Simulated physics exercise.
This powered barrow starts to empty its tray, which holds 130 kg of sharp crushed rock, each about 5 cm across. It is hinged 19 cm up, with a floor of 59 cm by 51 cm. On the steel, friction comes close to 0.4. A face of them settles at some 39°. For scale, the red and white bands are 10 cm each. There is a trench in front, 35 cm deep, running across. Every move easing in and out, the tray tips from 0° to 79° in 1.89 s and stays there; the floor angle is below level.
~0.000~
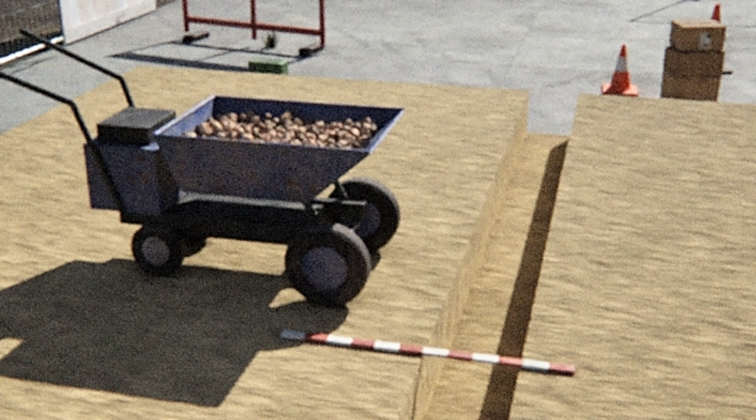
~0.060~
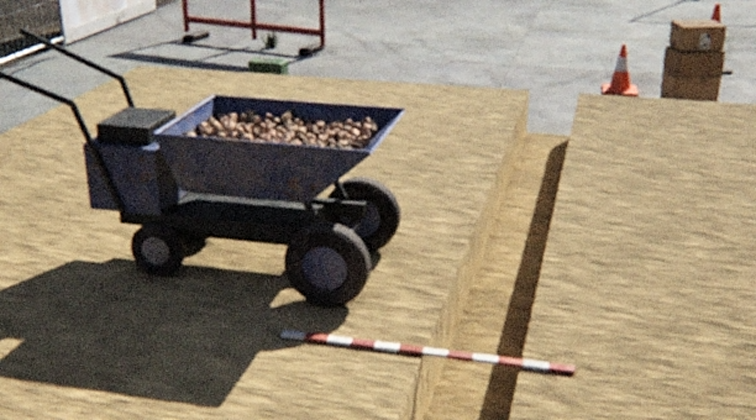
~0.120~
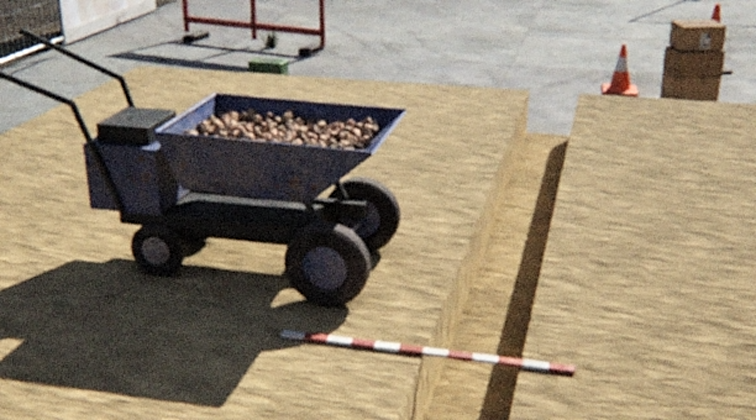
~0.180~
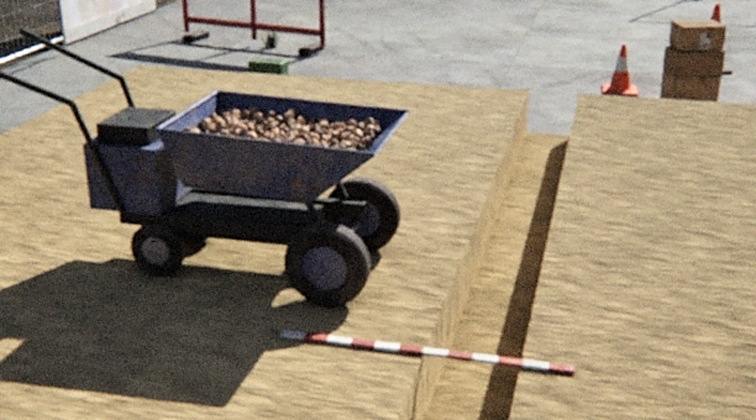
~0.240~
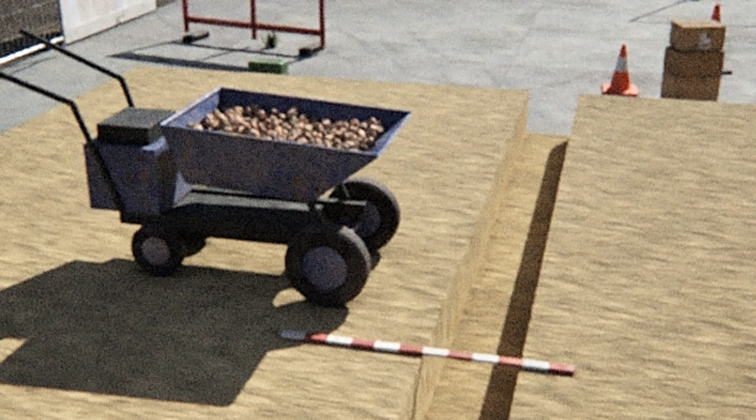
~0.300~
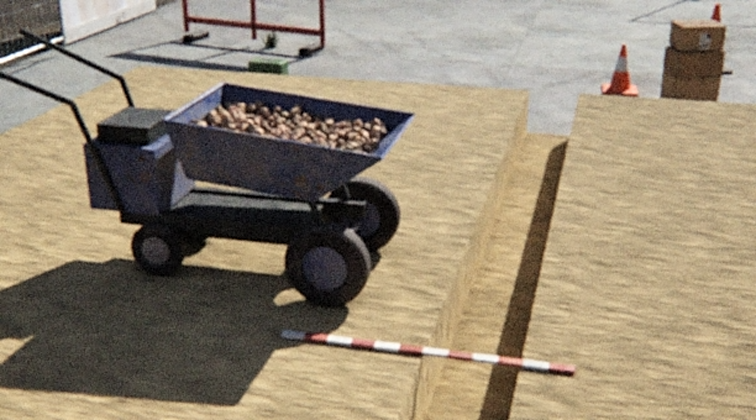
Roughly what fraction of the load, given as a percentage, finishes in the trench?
Some 97 per cent of the stones.
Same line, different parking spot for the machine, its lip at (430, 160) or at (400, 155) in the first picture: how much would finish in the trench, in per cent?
Estimates: 15 % then 70 %.
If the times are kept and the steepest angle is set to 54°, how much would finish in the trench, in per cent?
It would be near 50 per cent.
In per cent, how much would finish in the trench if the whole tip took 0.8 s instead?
In that case, around 85%.
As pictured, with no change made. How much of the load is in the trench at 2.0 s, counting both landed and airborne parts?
I'd say near 85 per cent at that time.
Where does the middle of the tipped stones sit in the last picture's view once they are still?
At about pixel (499, 342) in the last view.
After 1.4 s the floor is at 67°; 100 % in the tray; the foremost stones are at (475, 245).
After 2.0 s the floor is at 79°; 11 % in the tray, 86 % in the trench, 3 % past the trench; the foremost stones are at (576, 315).
After 2.3 s the floor is at 79°; 0 % in the tray, 97 % in the trench, 3 % past the trench; the foremost stones are at (590, 319).
After 4.3 s the floor is at 79°; 0 % in the tray, 97 % in the trench, 3 % past the trench; the foremost stones are at (591, 319).
